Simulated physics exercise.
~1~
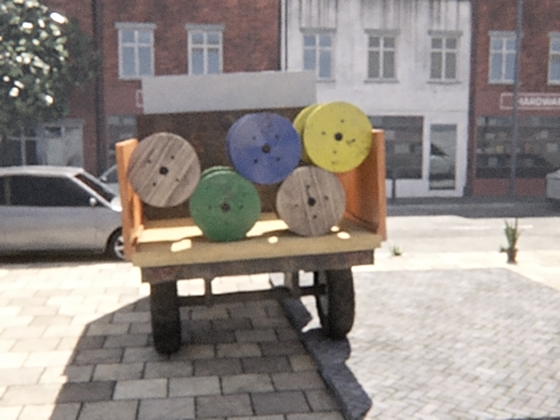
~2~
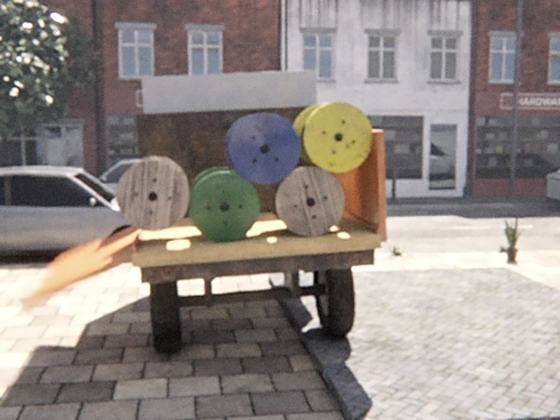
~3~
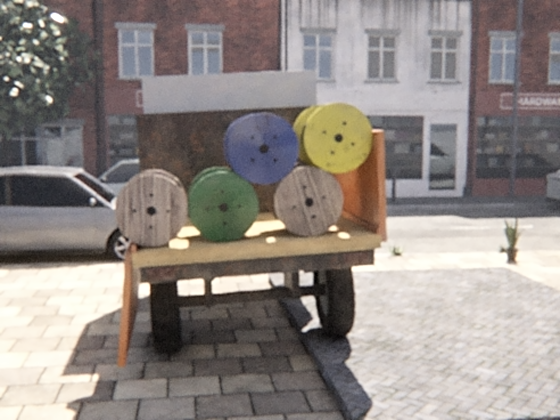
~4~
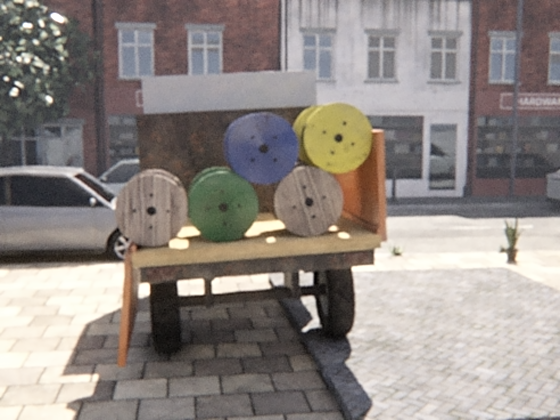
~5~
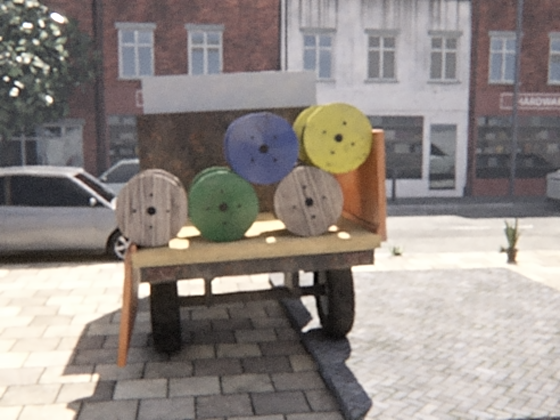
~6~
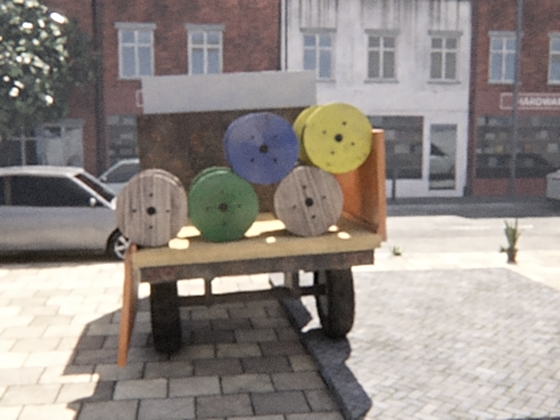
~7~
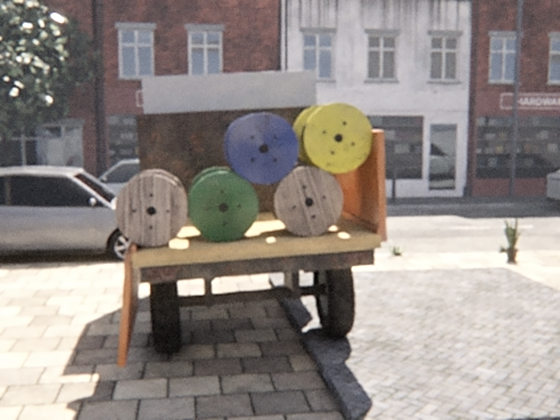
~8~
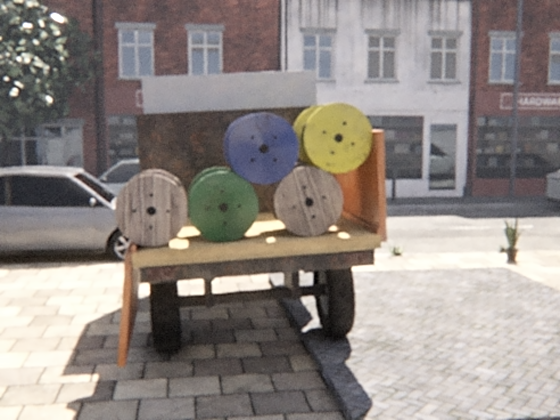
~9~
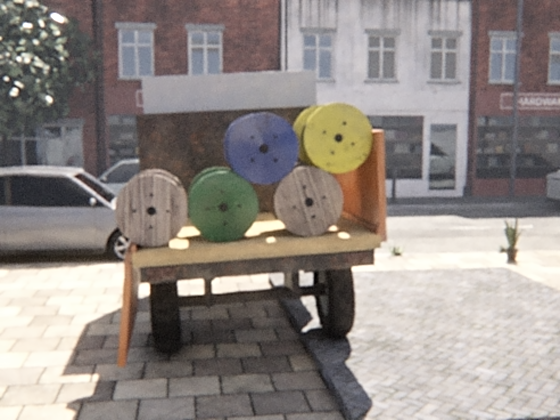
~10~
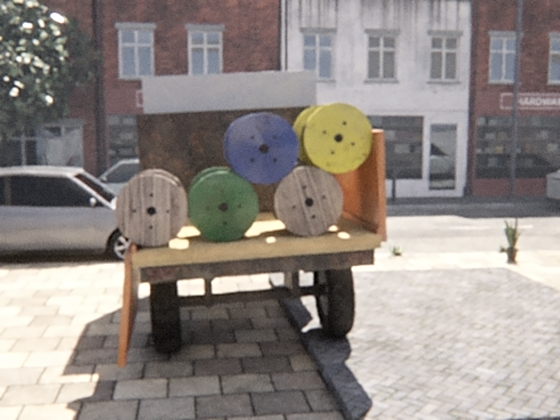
On a paved street before brick buildings, the left side panel of a parked flatbed swung down and hung below the deck, and one plain wooden reel settled onto the deck's left edge, while all five reels stayed aboard.
